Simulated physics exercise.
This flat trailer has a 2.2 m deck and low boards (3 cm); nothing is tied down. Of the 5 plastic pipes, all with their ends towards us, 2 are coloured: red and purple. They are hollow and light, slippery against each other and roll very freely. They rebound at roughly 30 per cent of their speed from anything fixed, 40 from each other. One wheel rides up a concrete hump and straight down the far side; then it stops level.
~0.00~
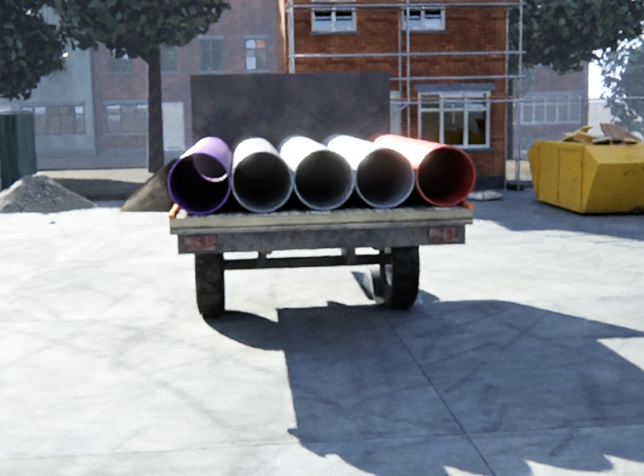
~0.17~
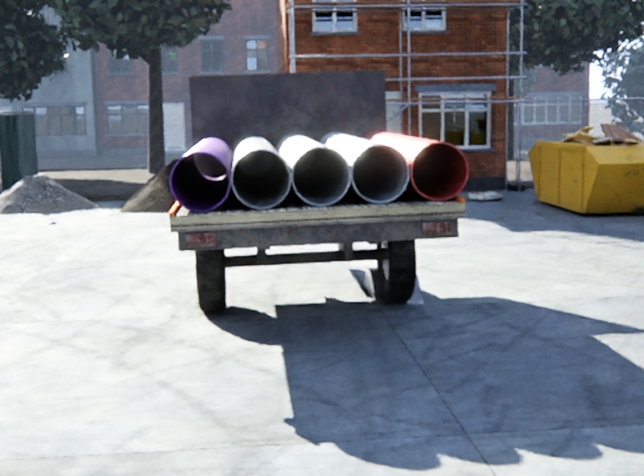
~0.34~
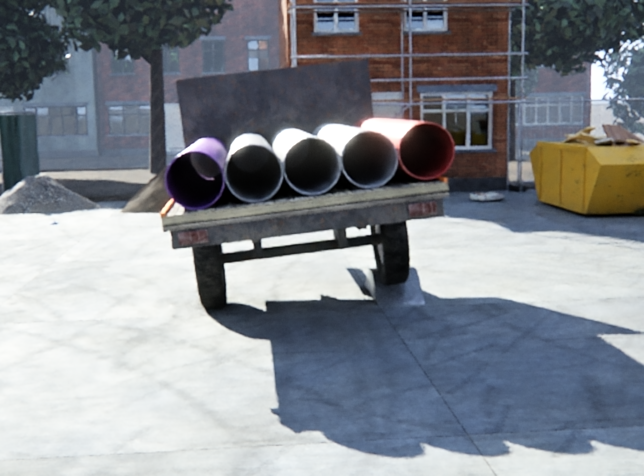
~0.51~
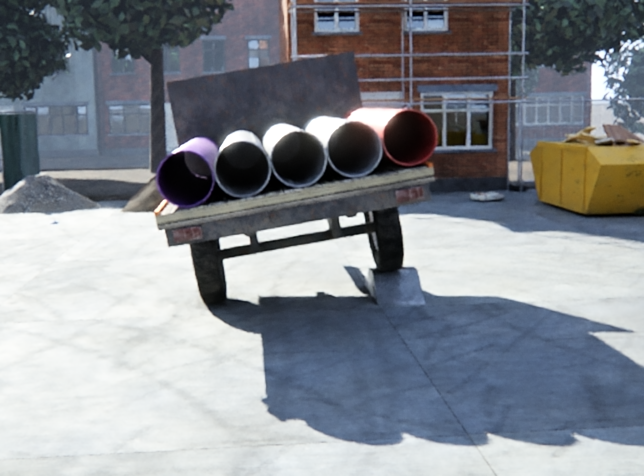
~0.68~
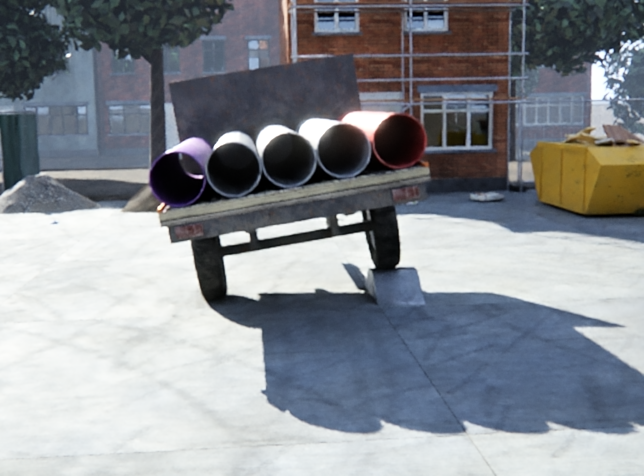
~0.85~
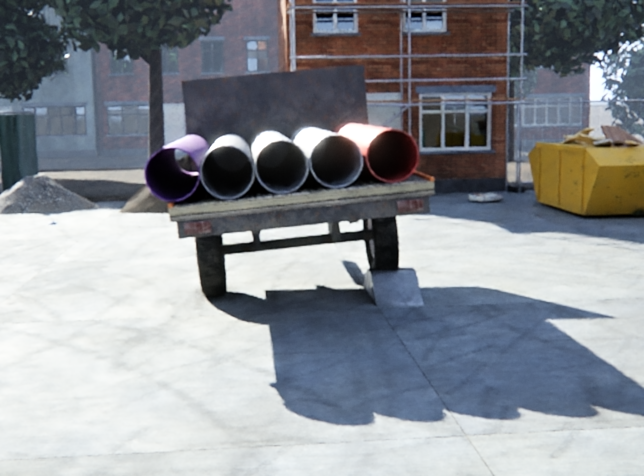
A flat trailer stands seen from behind in a sunlit paved yard, with a brick building in scaffolding behind and a yellow skip at right. Five hollow pipes lie side by side across its deck, purple at left, red at right and three pale ones between. The right wheel climbs a small concrete hump, the deck tilts left and the pipes shift left, then it partly levels.
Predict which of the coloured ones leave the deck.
The red one stays aboard; the purple one falls off.
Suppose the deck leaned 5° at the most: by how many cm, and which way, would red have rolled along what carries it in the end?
Some 40 cm leftwards.
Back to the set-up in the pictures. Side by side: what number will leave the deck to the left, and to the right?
Left 1, right 0.
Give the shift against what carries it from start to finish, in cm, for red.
Moved: Red 50.
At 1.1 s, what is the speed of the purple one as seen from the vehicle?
Near 0.8 m/s.
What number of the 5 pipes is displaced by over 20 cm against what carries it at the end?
The count is 5.
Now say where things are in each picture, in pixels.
The first frame shows red at (446, 176), purple at (200, 184); 5 of the 5 make up the bottom layer.
The second frame shows red at (440, 172), purple at (200, 182); the deck is a shade lower on the left.
The third frame shows red at (427, 151), purple at (195, 180); the deck slopes 5° down to the left.
The fourth frame shows red at (410, 138), purple at (185, 179); the deck slopes 8° down to the left.
The fifth frame shows red at (400, 141), purple at (177, 179); the deck slopes 8° down to the left.
The sixth frame shows red at (393, 156), purple at (172, 174); the deck slopes 4° down to the left.
After 1.1 s, red is on the deck, 45 cm from the right edge, rolling left; purple is dropping off the left side; 1 off so far.
After 1.2 s, red is on the deck, 50 cm from the right edge, rolling left; purple is dropping off the left side; 1 off so far.
After 1.3 s, red is on the deck, 50 cm from the right edge, rolling left; purple is dropping off the left side; 1 off so far.
After 1.4 s, red is on the deck, 55 cm from the right edge, rolling left; purple is dropping off the left side; 1 off so far.
At rest (4.8 s), red is on the deck, 65 cm from the right edge; purple is down on the left; 1 off so far.
